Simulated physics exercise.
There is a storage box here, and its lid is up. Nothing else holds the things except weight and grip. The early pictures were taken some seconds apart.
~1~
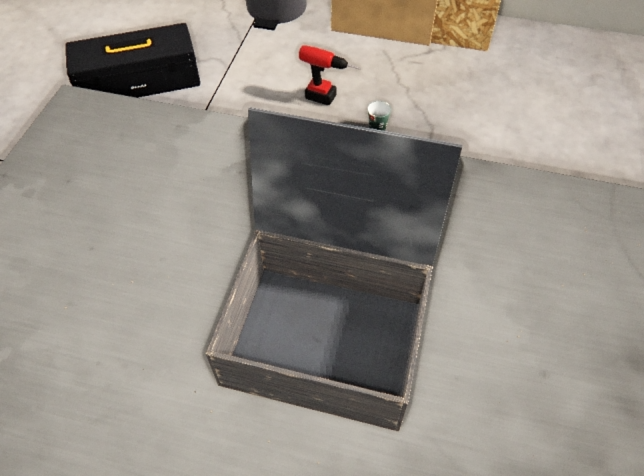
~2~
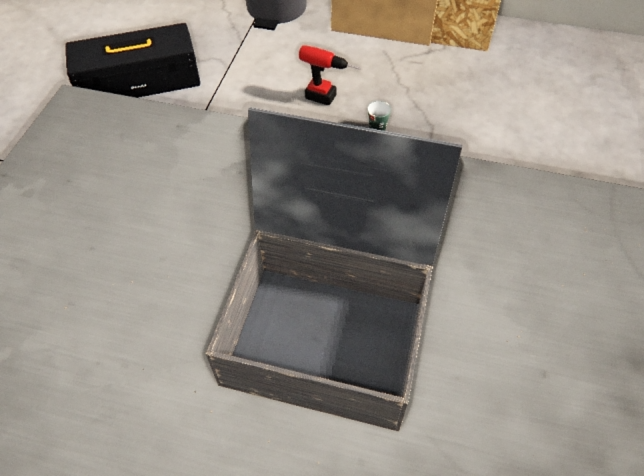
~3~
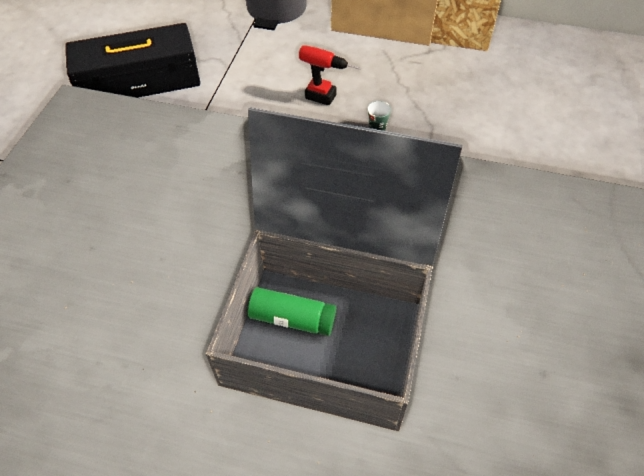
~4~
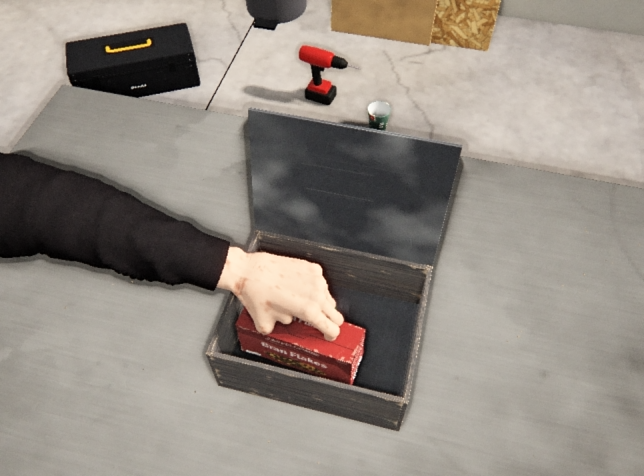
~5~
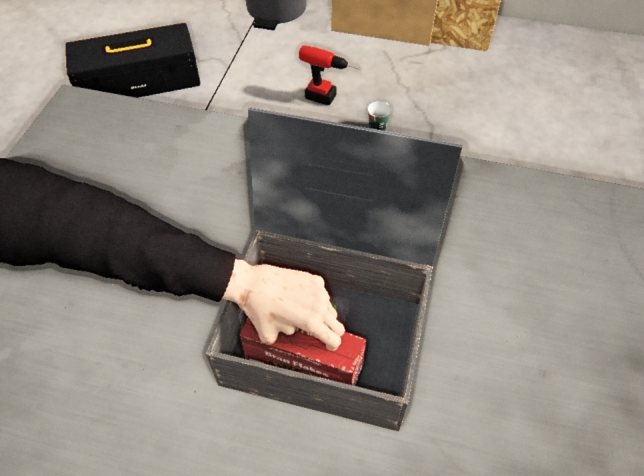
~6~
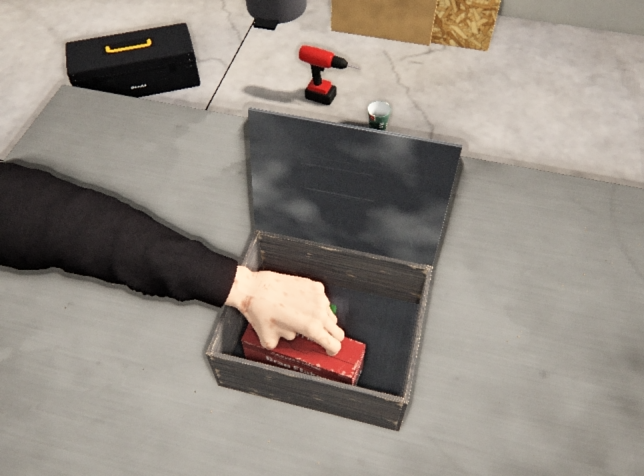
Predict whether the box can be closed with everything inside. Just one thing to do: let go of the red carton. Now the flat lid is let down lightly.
The box can be closed.
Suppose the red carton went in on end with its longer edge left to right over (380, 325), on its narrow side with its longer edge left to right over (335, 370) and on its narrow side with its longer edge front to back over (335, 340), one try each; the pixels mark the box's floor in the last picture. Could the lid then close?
Try one: The lid remains open; try two: It comes all the way down; try three: It comes all the way down.
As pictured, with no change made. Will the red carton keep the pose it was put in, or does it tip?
After all that, it keeps its set angle.
Then, 1.10 s past the last view, lid starting down.
Then, 1.60 s past the last view, lid 59° above the rim.
Then, 1.90 s past the last view, lid 37° above the rim.
Then, 2.20 s past the last view, lid 12° above the rim.
Finally, lid shut; both still in place. Final places as the last picture's camera would see them, red carton near (304, 354).
